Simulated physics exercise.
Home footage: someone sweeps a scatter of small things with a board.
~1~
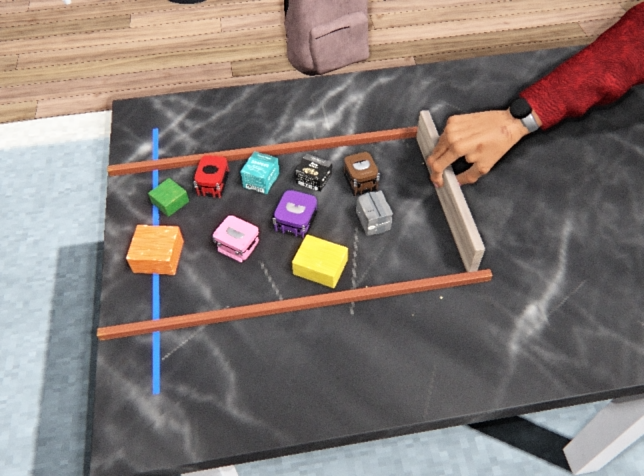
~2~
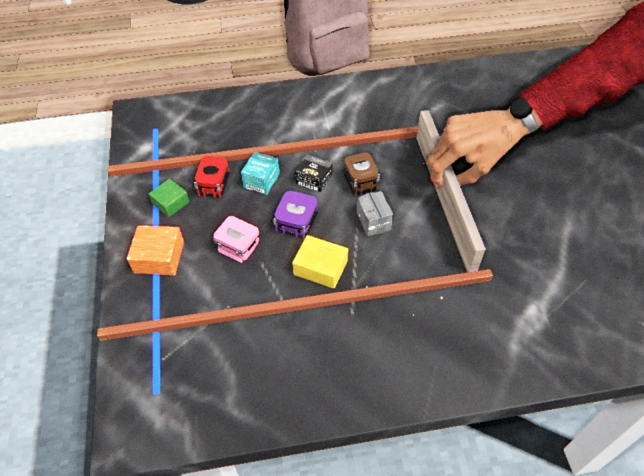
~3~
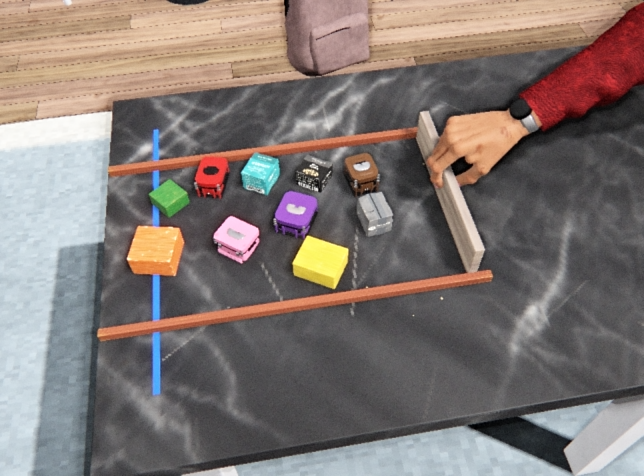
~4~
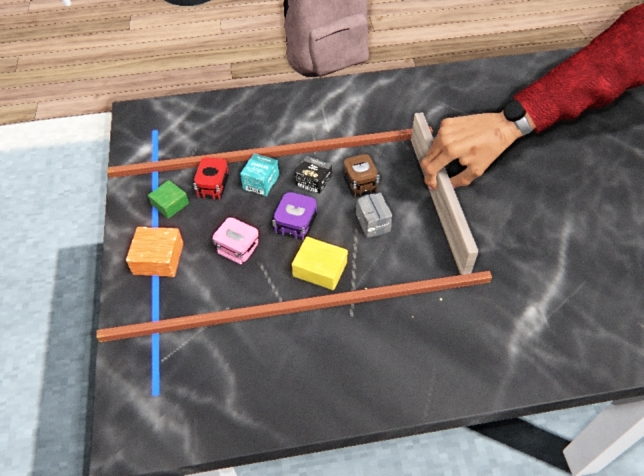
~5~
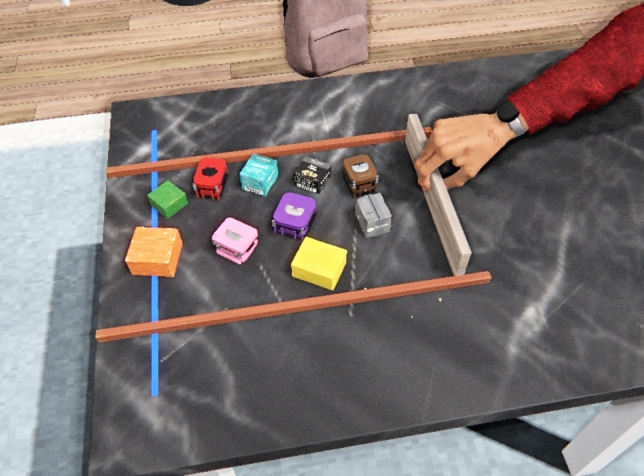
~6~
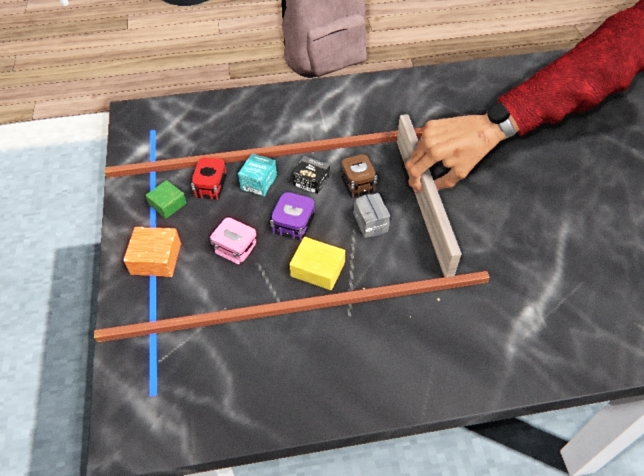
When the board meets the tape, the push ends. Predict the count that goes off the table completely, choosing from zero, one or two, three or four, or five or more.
The count is three or four.
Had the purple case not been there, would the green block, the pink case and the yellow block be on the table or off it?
So: The green block goes down, the pink case does not drop, the yellow block does not drop.
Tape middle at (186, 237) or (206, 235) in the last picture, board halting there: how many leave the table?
It would be 1 and 0.
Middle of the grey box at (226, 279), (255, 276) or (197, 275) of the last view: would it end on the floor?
Well, in that order it goes off, goes off and goes off.
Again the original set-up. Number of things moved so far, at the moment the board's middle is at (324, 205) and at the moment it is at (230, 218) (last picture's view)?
I get 6 at the one place and 10 at the other.
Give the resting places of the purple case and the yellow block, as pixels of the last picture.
Purple case: About (122, 238); yellow block: About (128, 303).
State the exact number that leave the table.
Count of fallen: 4.
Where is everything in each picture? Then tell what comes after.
In the first picture, orange block (156, 250); green block (169, 197); red case (212, 177); board (447, 187); tape (156, 240).
In the second picture, green block (169, 198); yellow block (321, 262).
In the third picture, red case (213, 177); brown case (361, 175).
In the fourth picture, orange block (156, 252); board (441, 189).
In the fifth picture, green block (168, 199); pink case (236, 241).
In the sixth picture, orange block (153, 252); green block (166, 199); red case (210, 179); board (425, 191); tape (153, 242).
Early on, none off yet; orange block at rest near (153, 252); green block at rest near (166, 199); red case at rest near (210, 179).
A while later, none off yet; orange block at rest near (153, 252); green block travelled a little near (155, 205); red case travelled about its own width near (166, 178).
Further along, none off yet; orange block travelled about its own width near (108, 259); green block travelled well along near (120, 217); red case travelled well along near (98, 186).
Finally, the number that fall off is three or four; lost, turquoise box, red case, green block and orange block.
